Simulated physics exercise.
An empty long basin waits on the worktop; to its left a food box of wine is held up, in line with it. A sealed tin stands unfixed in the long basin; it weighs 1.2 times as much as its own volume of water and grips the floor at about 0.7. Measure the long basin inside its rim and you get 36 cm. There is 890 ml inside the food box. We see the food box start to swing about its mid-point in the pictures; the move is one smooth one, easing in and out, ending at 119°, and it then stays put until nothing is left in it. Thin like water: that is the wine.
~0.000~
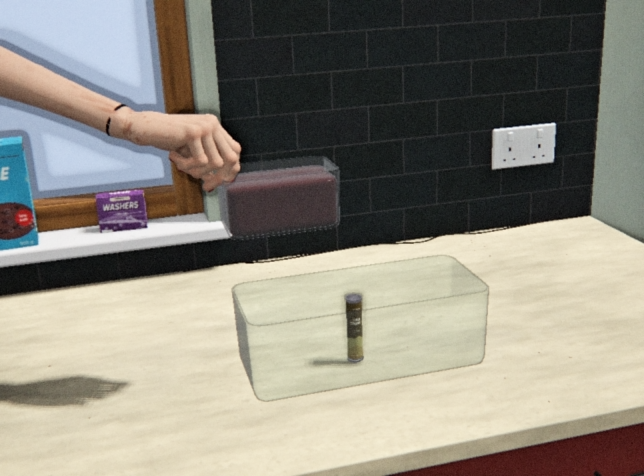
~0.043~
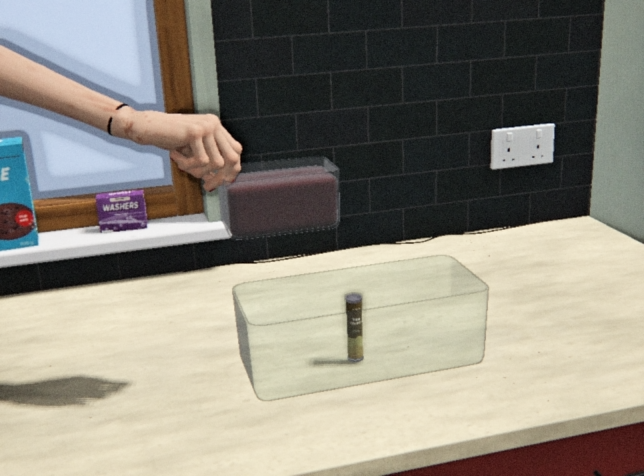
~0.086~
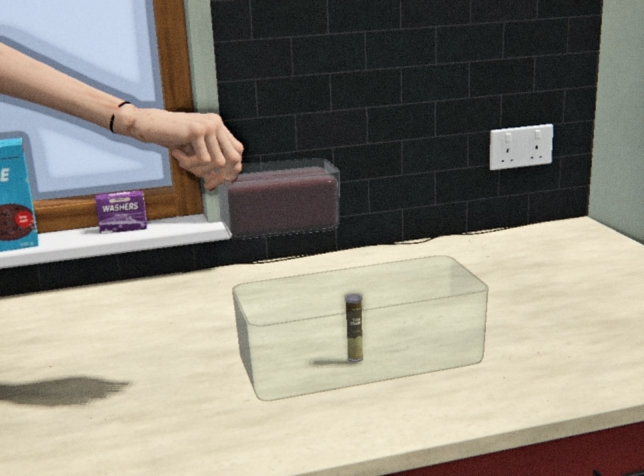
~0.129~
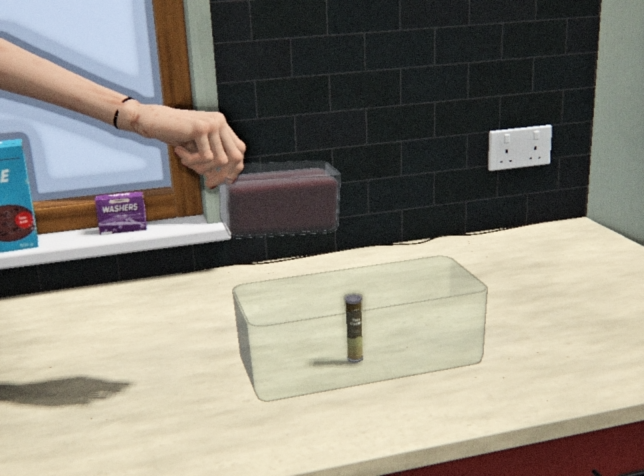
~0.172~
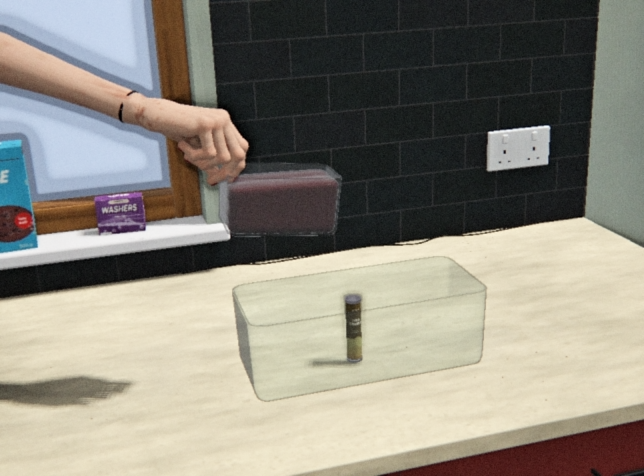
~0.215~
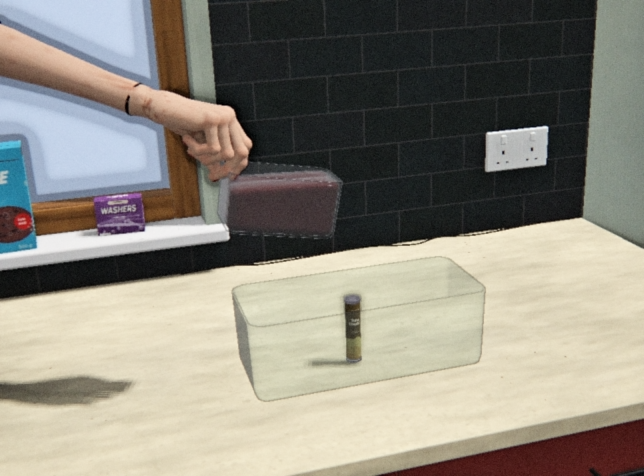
A bare arm with a dark wristband reaches in from the left above a pale kitchen worktop, seen from slightly above, with dark brick tiles, a white double socket and a wood-framed window behind. The hand holds a clear box of dark reddish liquid above an empty, see-through basin, near a small dark tin. The box slowly tilts clockwise, while the view shifts very slightly.
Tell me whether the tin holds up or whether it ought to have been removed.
Still erect.
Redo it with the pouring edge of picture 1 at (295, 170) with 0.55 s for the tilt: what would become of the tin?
Then the tin comes down.
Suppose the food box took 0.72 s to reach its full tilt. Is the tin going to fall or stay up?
Result: Tin still standing.
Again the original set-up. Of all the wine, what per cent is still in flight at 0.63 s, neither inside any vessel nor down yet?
It comes to roughly 40 per cent.
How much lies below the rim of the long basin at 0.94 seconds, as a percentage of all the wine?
Around 88 in a hundred.
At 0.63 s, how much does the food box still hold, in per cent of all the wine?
Fraction remaining: Approx. 44 per cent.
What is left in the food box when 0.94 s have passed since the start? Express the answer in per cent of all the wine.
Share remaining: Approx. 5 %.
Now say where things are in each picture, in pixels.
In the first picture, tilt 0°; pouring edge (331, 164); surface from (221, 183) to (329, 171); the long basin's rim runs from (239, 306) to (470, 272); the tin's top is at (354, 300).
In the second picture, tilt 0°; pouring edge (332, 165); surface from (222, 183) to (329, 171).
In the third picture, tilt 2°; pouring edge (332, 167); surface from (223, 183) to (330, 173).
In the fourth picture, tilt 4°; pouring edge (333, 169); surface from (224, 184) to (330, 174).
In the fifth picture, tilt 7°; pouring edge (334, 173); surface from (224, 184) to (331, 175).
In the sixth picture, tilt 11°; pouring edge (334, 177); surface from (225, 184) to (332, 176).
By 0.63 s the tilt is 73° and 43 per cent is still to pour; the tin stands where it began.
By 0.94 s the tilt is 113° and 5 per cent is still to pour; the tin stands where it began.
By 1.25 s the tilt is 119° and 0 per cent is still to pour; the tin stands where it began.
By 1.60 s the tilt is 119° and 0 per cent is still to pour; the tin stands where it began.
At rest the tin stands where it began.
